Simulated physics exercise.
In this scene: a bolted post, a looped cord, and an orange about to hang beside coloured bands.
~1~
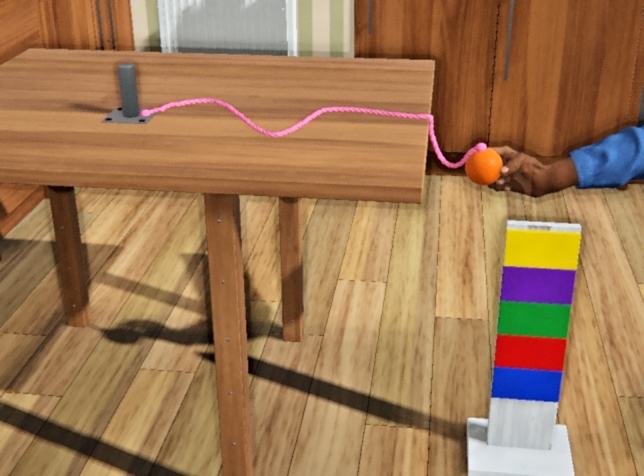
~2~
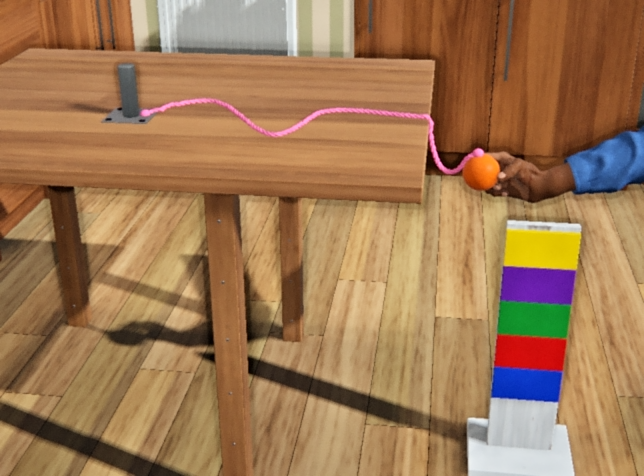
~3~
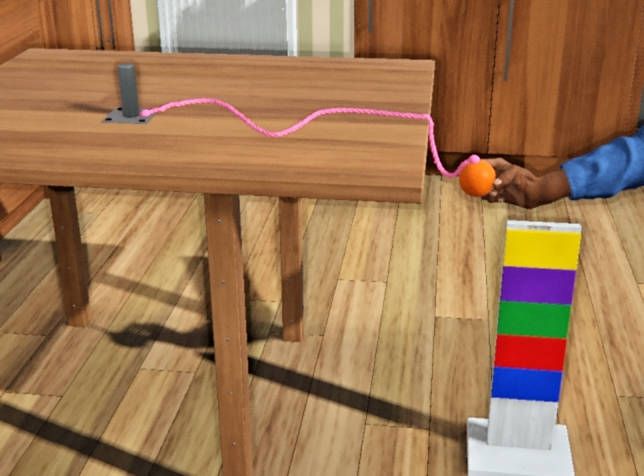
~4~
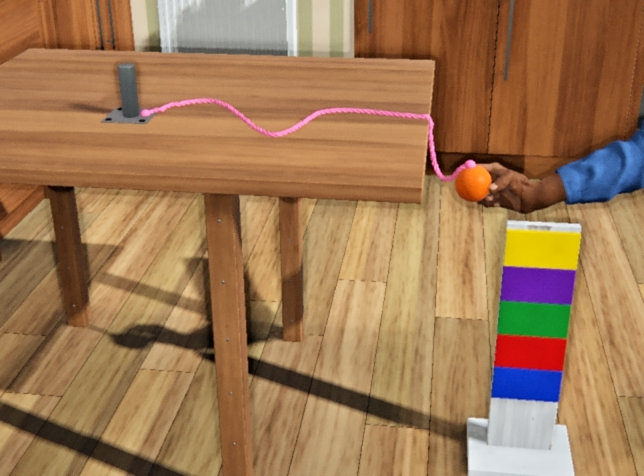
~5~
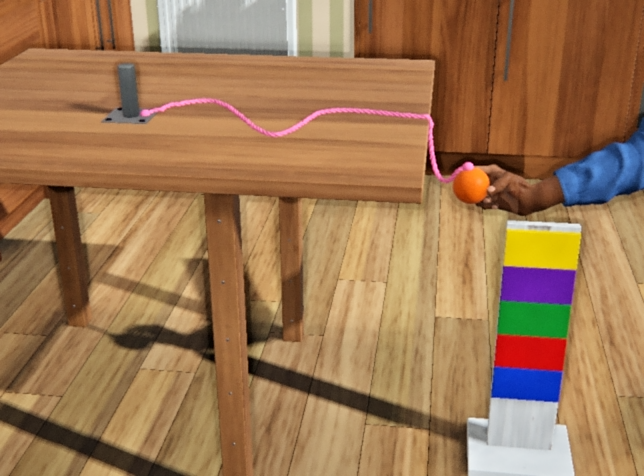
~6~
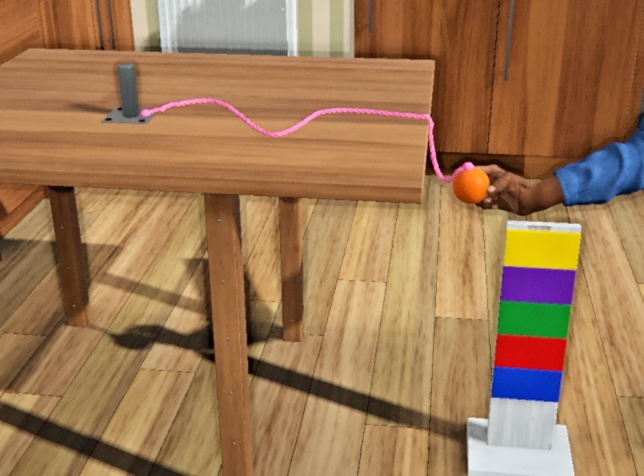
A hand held an orange tied to a pink cord just past the table's right edge, above a striped colour post, and moved it slightly left and down before keeping it still.
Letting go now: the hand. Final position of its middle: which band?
Band: Red.
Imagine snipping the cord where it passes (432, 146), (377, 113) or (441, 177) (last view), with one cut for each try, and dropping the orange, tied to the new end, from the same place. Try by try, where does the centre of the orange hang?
The places are (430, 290), (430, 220) and (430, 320).
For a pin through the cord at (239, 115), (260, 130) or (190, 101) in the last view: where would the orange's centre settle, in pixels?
Respectively (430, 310), (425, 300) and (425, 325).
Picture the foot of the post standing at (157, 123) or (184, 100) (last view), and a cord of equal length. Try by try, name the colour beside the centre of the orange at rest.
Try one - blue; try two - blue.
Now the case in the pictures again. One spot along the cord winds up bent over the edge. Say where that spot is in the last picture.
It's the one at (313, 117).
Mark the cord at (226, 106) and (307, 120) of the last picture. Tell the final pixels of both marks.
One ends up around (251, 117), the other around (416, 120).
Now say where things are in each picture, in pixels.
In the first picture, orange (484, 167); yellow (542, 251); purple (538, 287); green (534, 321); red (530, 354); blue (527, 385).
In the second picture, orange (481, 173); cord through (180, 105) (238, 114) (287, 132) (343, 110) (429, 124).
In the third picture, orange (477, 179).
In the fourth picture, orange (473, 184); cord through (180, 105) (238, 114) (287, 132) (344, 111) (429, 125).
In the fifth picture, orange (471, 186).
In the sixth picture, orange (471, 186); cord through (180, 105) (238, 114) (287, 132) (344, 111) (429, 125).
Soon after, orange near (429, 320); level with green.
Then, orange near (413, 331); level with red.
At rest, orange near (417, 339); level with red. Its middle rests at the red band.
